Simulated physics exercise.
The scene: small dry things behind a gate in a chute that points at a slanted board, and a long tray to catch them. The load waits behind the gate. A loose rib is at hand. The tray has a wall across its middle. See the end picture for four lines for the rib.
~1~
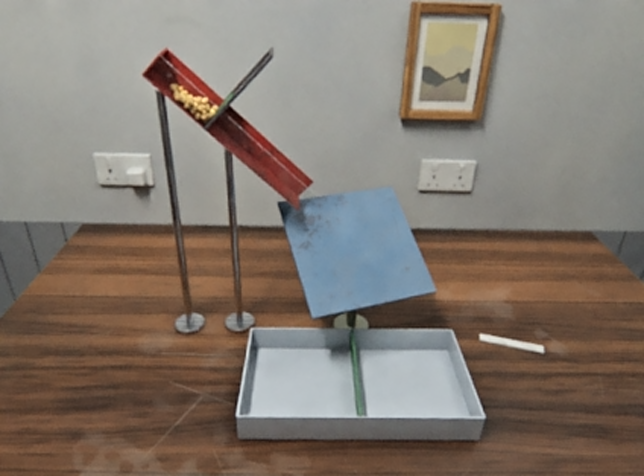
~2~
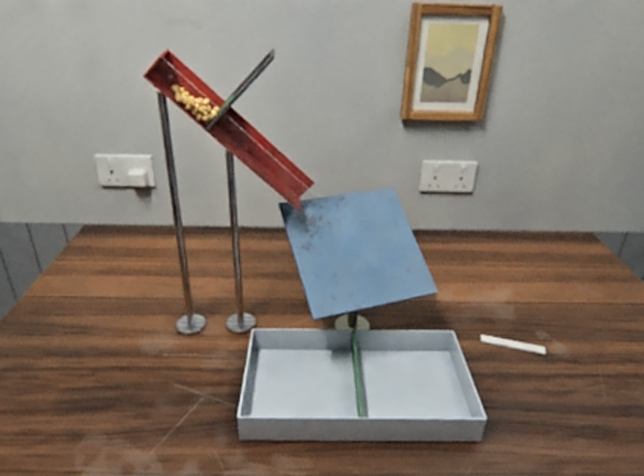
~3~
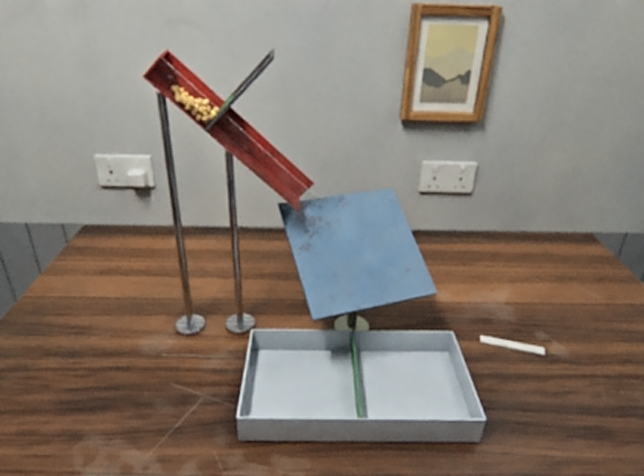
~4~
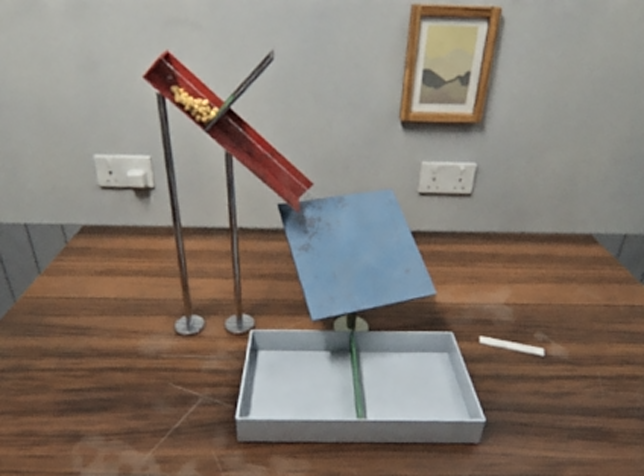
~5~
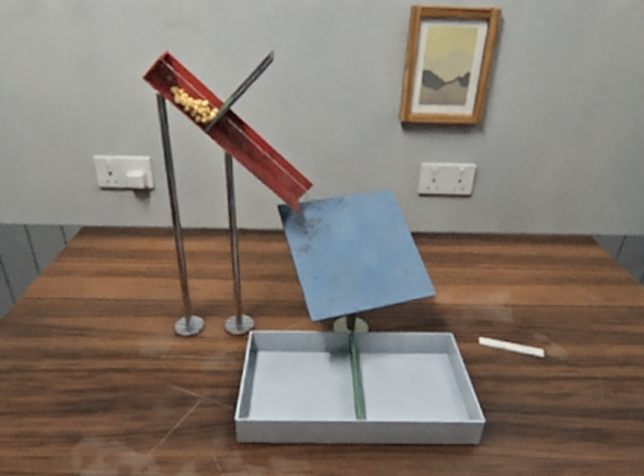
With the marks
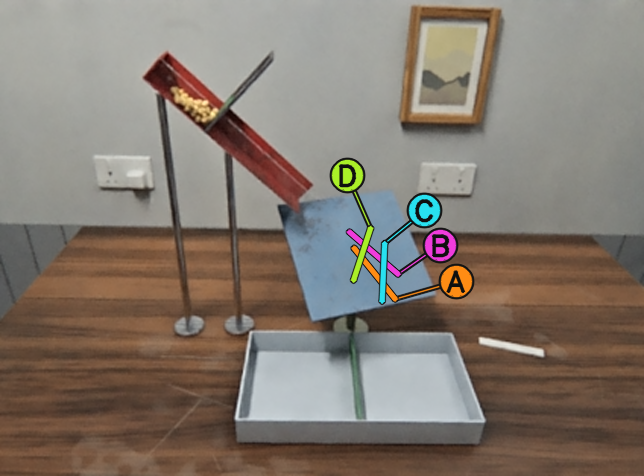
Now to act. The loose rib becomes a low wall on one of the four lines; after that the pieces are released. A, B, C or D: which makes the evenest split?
Best: D.
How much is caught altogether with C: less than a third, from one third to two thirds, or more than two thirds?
More than two thirds.
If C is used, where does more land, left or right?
Right.
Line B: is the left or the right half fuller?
More lands on the right.
On the marked copy, line A from (354, 248) to (395, 299); line B from (349, 231) to (398, 274); line C from (384, 243) to (382, 301); line D from (370, 228) to (353, 280).
For line A, of what is caught, none at all in the left half, the whole lot in the right.
For line B, of what is caught, none at all in the left half, the whole lot in the right.
For line C, of what is caught, a small share in the left half, all but a few in the right.
For line D, of what is caught, close to two thirds in the left half, close to a third in the right.
